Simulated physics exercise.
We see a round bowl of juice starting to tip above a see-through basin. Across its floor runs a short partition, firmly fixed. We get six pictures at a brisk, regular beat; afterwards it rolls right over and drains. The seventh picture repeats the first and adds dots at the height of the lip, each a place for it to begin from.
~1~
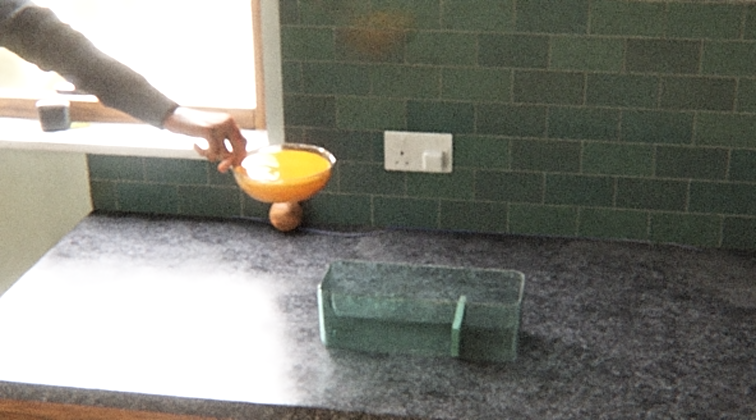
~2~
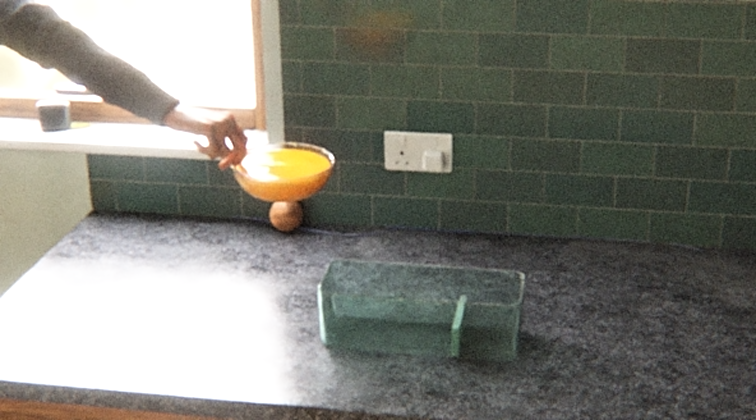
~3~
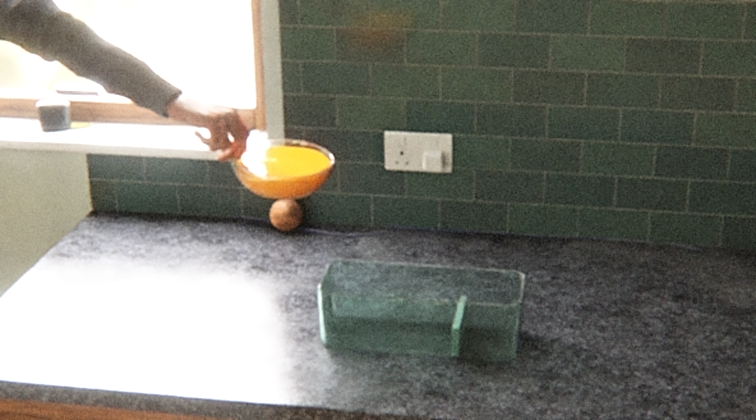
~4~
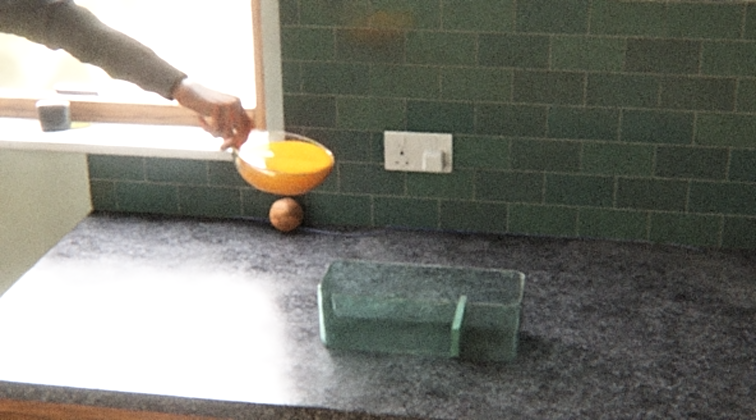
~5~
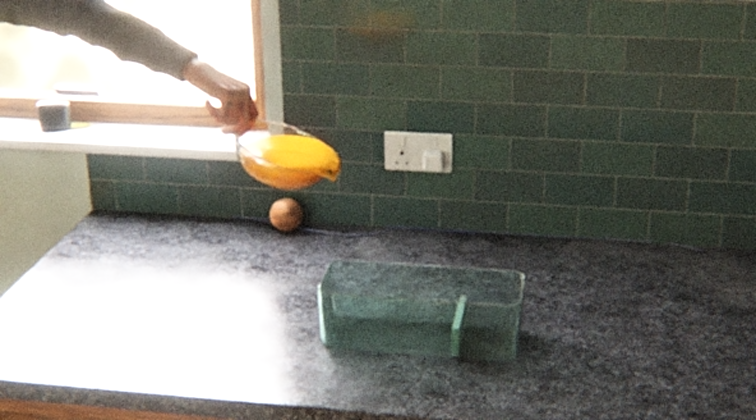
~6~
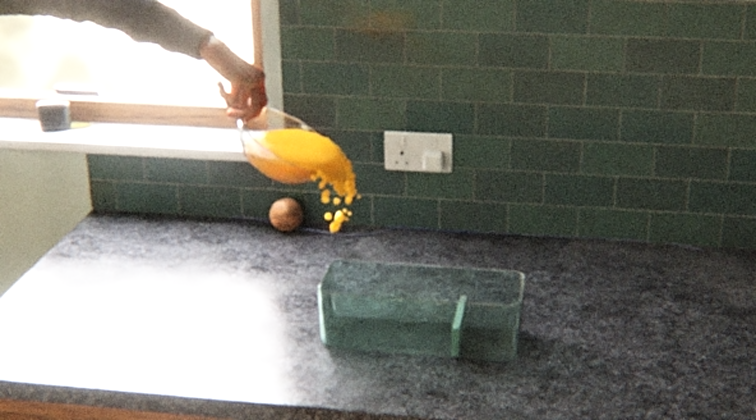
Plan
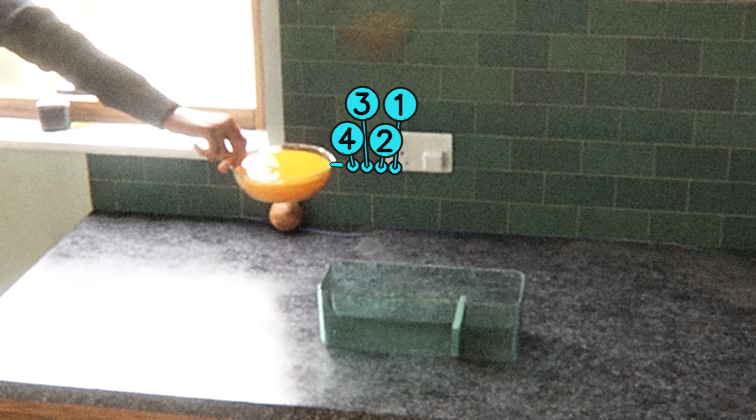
A hand tilts a round bowl rightward, and orange juice pours over its lip in drops.
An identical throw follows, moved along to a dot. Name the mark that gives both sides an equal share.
Best: 2.
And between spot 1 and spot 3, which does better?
1.
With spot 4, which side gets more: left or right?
The left side.
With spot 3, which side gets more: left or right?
The left side.
On the marked copy, 1 at (394, 167); 2 at (380, 167); 3 at (366, 166); 4 at (352, 165).
With 1, about 27 % ends left of the wall and 67 % right of it; 6 % is lost outside.
With 2, about 49 % ends left of the wall and 45 % right of it; 6 % is lost outside.
With 3, about 82 % ends left of the wall and 11 % right of it; 7 % is lost outside.
With 4, about 91 % ends left of the wall and 3 % right of it; 6 % is lost outside.
